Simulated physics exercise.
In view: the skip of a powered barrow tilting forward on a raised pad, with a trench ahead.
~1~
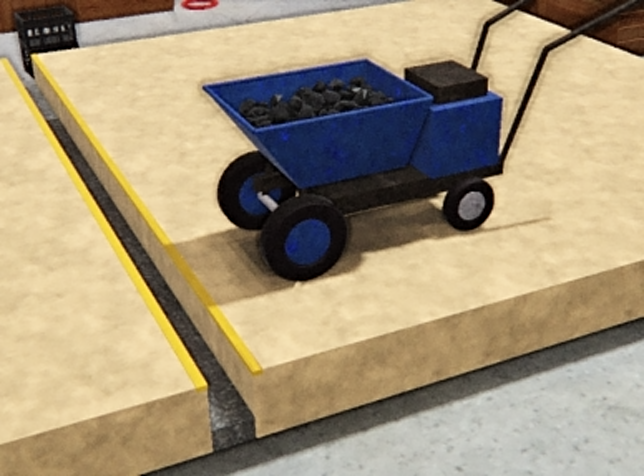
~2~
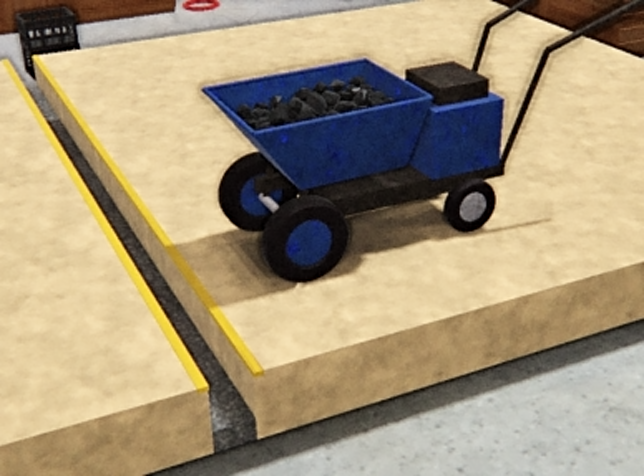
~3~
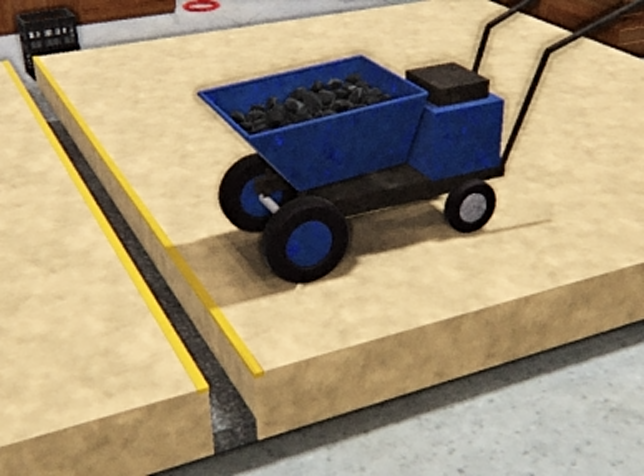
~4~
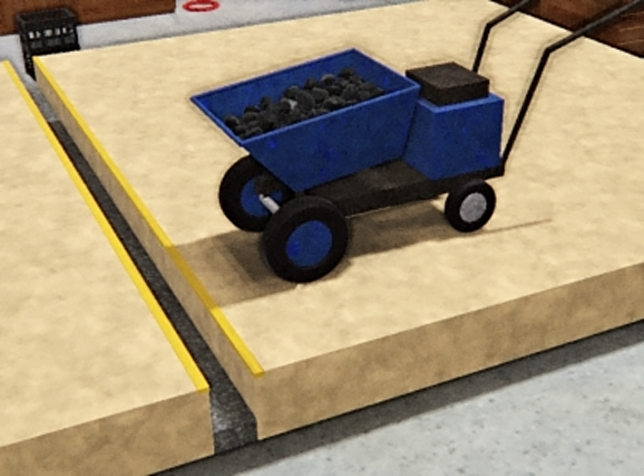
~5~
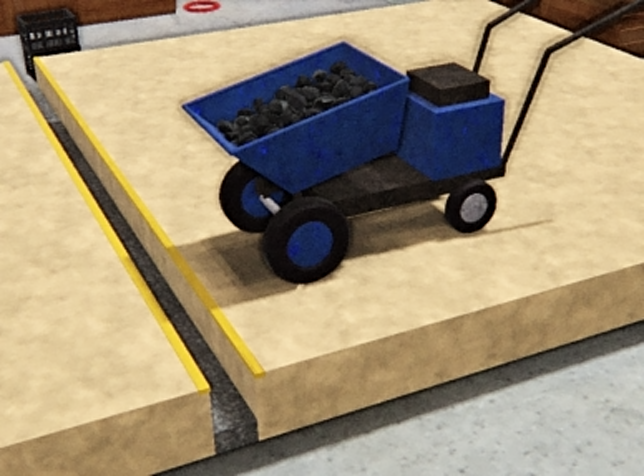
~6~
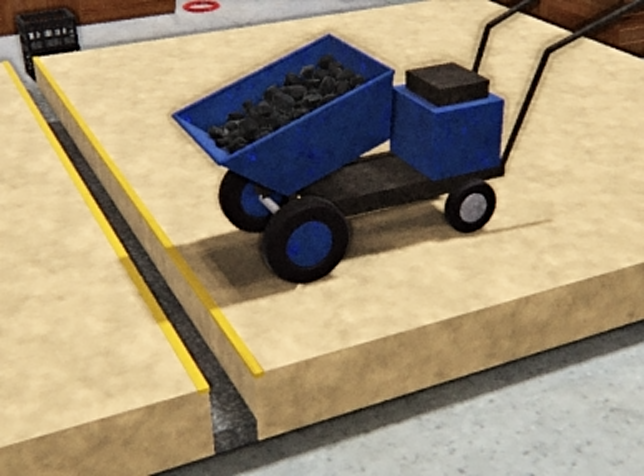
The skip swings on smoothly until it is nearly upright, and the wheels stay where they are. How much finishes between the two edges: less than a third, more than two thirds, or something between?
It catches under a third.
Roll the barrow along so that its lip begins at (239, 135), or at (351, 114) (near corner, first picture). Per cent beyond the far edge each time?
About 70 and 0 per cent.
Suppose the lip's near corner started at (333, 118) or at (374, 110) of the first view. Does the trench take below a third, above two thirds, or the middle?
In turn: One to two thirds; under a third.
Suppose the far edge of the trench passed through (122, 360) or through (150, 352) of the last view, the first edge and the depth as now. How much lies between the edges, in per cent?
Near 90 % and 70 %.
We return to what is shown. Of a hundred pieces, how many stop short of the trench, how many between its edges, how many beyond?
Short near 0; between near 15; beyond near 60.
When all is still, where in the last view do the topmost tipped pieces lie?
Around (114, 264).
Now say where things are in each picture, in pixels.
The first frame shows lip of the skip at (255, 132), level; top of the load at (310, 111), lumps of coal; first edge of the trench at (228, 329); far edge at (175, 343), the trench under half as wide as the skip, and about as deep as wide.
The second frame shows lip of the skip at (254, 135), level; top of the load at (329, 100).
The third frame shows lip of the skip at (249, 139), tipped barely; top of the load at (324, 99).
The fourth frame shows lip of the skip at (241, 145), tipped a little; top of the load at (349, 104).
The fifth frame shows lip of the skip at (232, 153), tipped a little; top of the load at (326, 100).
The sixth frame shows lip of the skip at (220, 164), tipped clearly; top of the load at (330, 93); first edge of the trench at (230, 331); far edge at (177, 345).
Soon after the last picture, skip tipped steeply; all in the skip.
A little later, skip tipped right over; most in the skip; a stray few in or heaped over the trench; a small part beyond it; a stray few falling.
Later still, skip tipped right over; about a third in the skip; a small part in or heaped over the trench; about two thirds beyond it; a stray few falling.
By the end, skip tipped right over; about a quarter in the skip; a small part in or heaped over the trench; about two thirds beyond it.
